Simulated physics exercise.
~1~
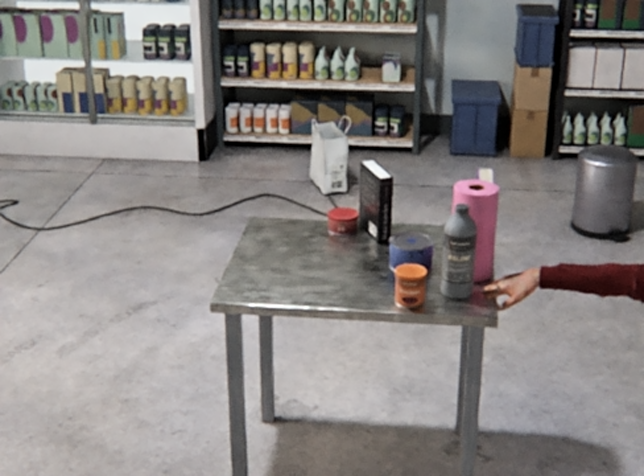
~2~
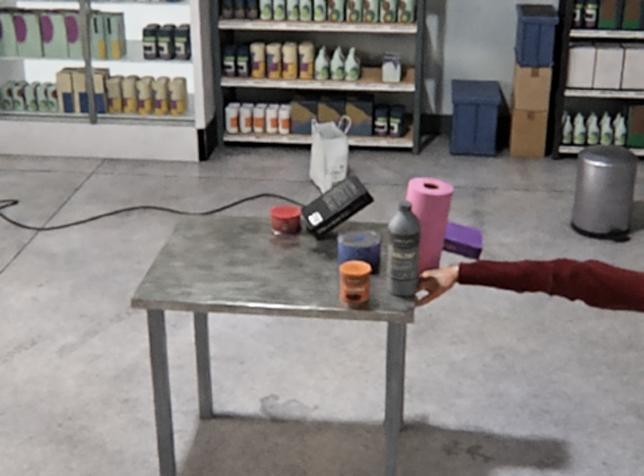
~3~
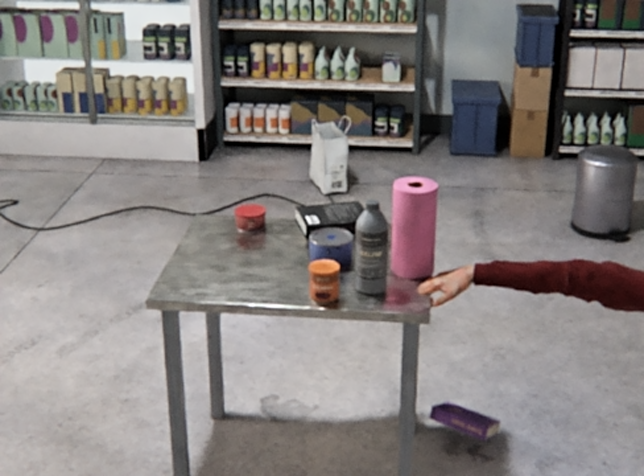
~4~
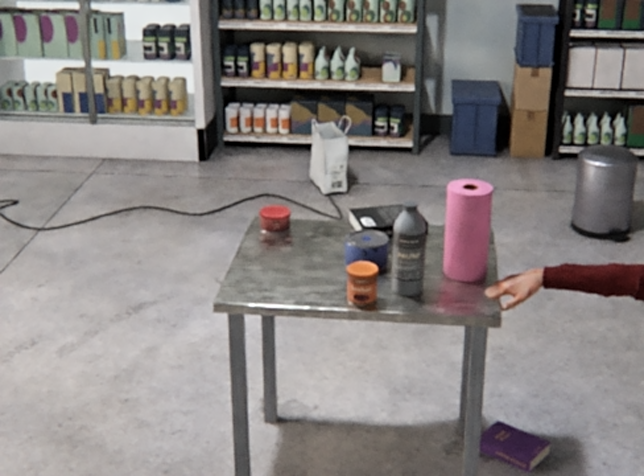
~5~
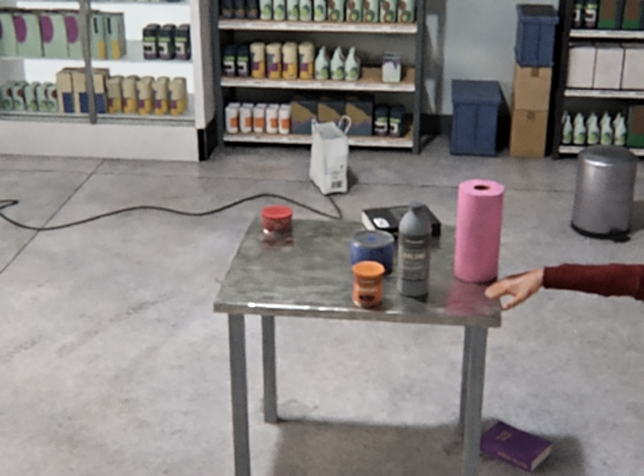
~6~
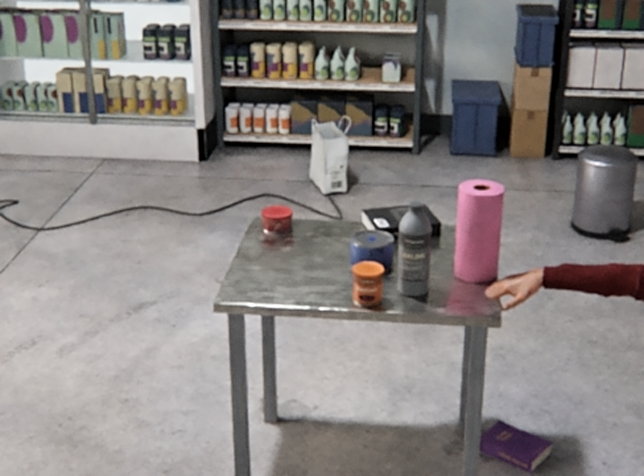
A hand in a dark red sleeve grips the right end of a small grey metal table in a shop, seen from slightly above, with stocked shelves behind. A red tub and an upright black book stand towards the back, with a blue tub, orange tin, grey bottle and tall pink roll towards the right, a purple book mostly hidden behind the roll. The arm shoves the table left, and the black book topples while the purple one drops off the right side. The table is then pulled back right. Finally, the purple book lies on the floor, the black book lies at the back edge, and the tubs, tin and bottle stand further left on the tabletop, the roll still upright.
